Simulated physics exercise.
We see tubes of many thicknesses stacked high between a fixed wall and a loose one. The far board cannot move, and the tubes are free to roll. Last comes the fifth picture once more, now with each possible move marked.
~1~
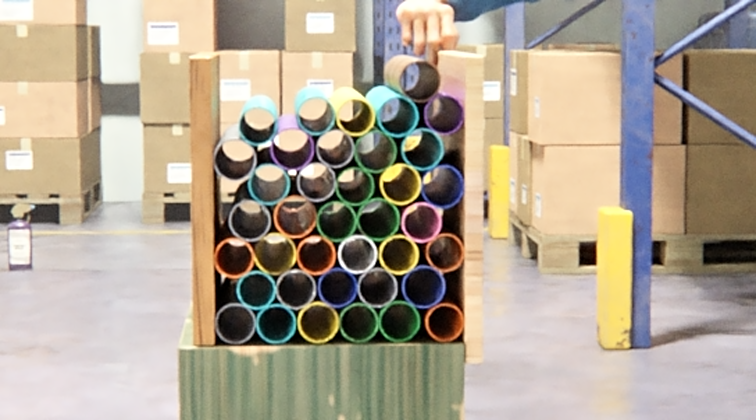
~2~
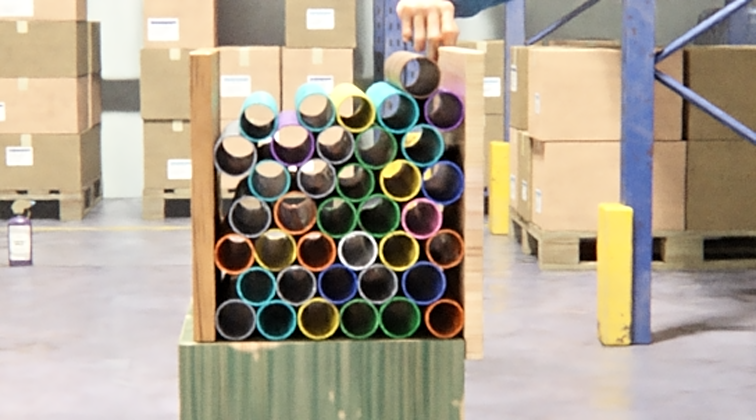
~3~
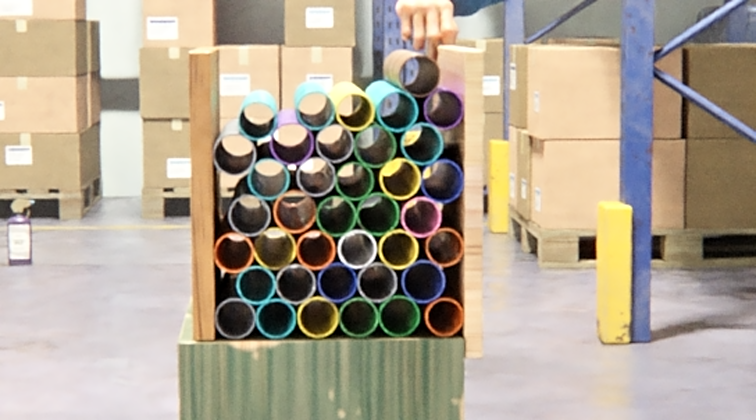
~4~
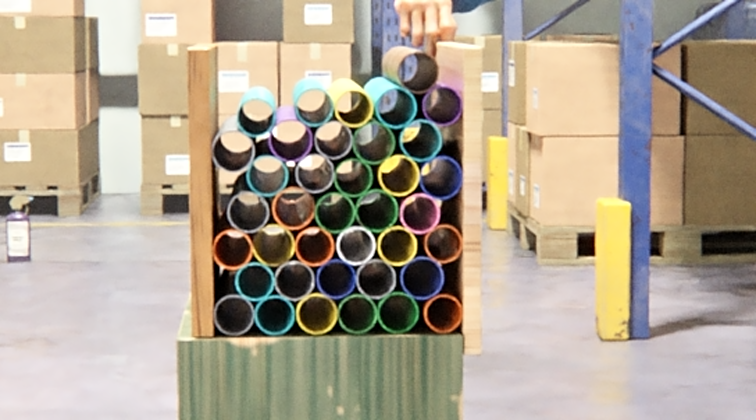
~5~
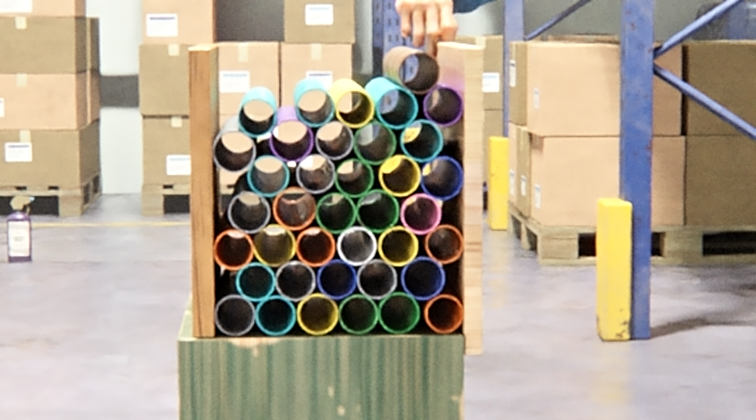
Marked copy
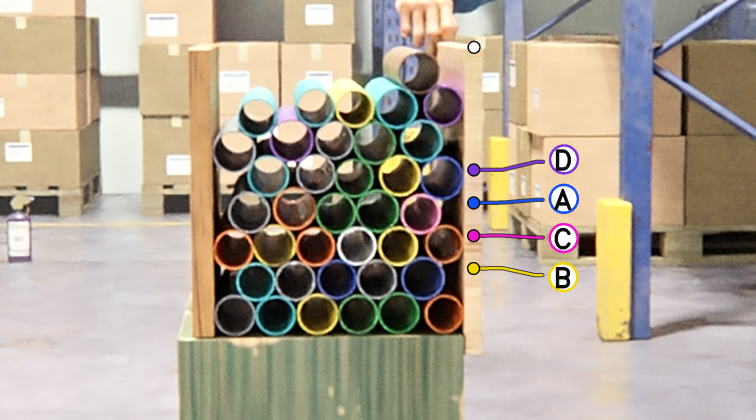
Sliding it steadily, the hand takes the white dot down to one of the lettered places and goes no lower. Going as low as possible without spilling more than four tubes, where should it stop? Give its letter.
It can be let down to A.
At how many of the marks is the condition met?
Two of them.
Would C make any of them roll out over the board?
Yes, at C.
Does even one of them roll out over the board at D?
Yes.
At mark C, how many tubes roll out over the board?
At C the number is five.
On the copy, A at (474, 203); B at (474, 268); C at (474, 236); D at (474, 170); the white dot at (474, 48).
On A. First, top of the board (464, 116).
Then, top of the board (464, 193).
Finally, top of the board (464, 202), two out over the board.
By contrast, B five out over the board; C five out over the board; D two out over the board.
